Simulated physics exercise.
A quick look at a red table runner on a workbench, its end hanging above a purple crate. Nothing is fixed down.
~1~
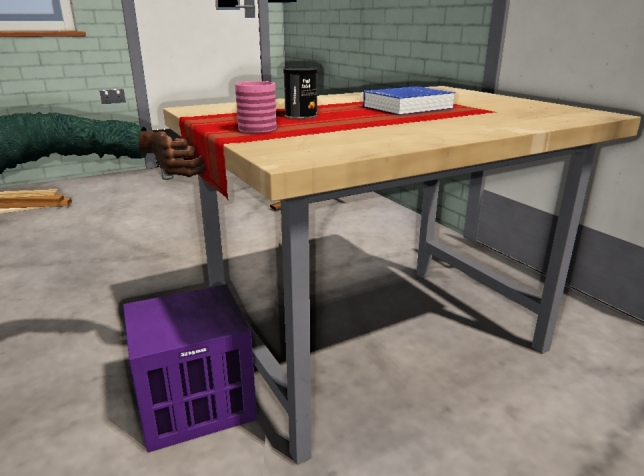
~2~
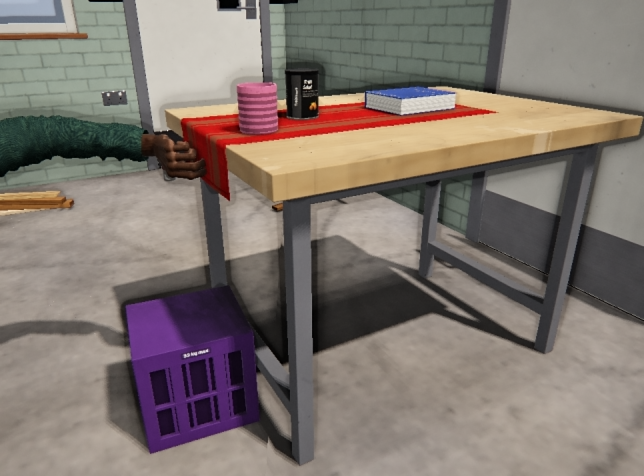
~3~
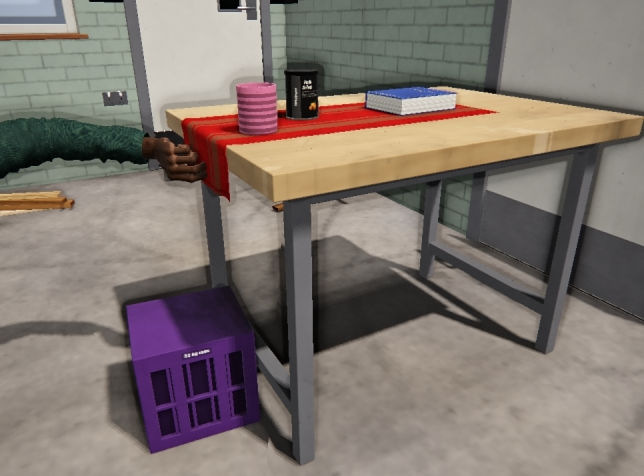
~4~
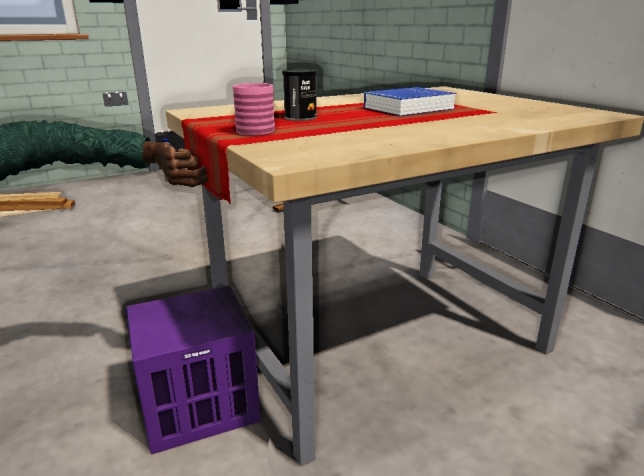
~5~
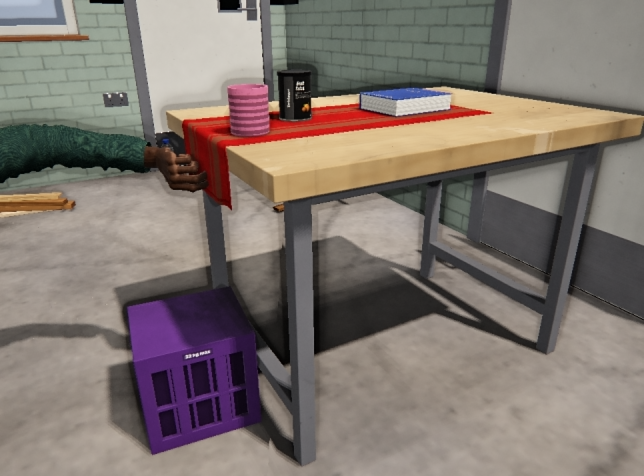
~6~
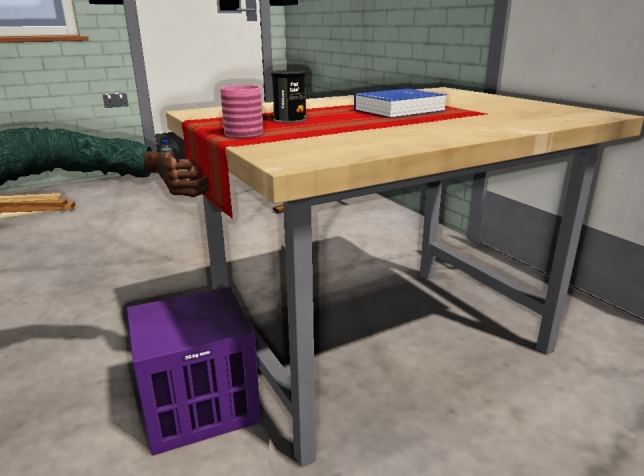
A hand slowly pulling a red table runner left over a workbench edge, the pink mug, black tin and blue book shifting with it.
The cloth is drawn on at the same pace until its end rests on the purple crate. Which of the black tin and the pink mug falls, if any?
The black tin falls off. The pink mug goes over the edge.
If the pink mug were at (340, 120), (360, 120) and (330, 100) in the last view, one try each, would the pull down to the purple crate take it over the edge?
First place: Holds its place on top; second place: Keeps clear of the edge; third place: Drops.
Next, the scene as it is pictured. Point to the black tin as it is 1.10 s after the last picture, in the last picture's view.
Close to (214, 103).
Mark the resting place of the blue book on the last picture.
Near (299, 112).
Then, 0.38 s after the last picture, hem going down; tin carried along near (267, 98); mug carried along near (206, 118).
Then, 1.10 s after the last picture, hem going down; tin carried along near (214, 103); mug down below near (172, 303).
Then, 1.82 s after the last picture, hem on the crate; tin down below near (155, 284); mug down below near (172, 303).
At rest, hem on the crate; tin down below near (155, 284); mug down below near (172, 303). The black tin goes over the edge and the pink mug is carried off the end.
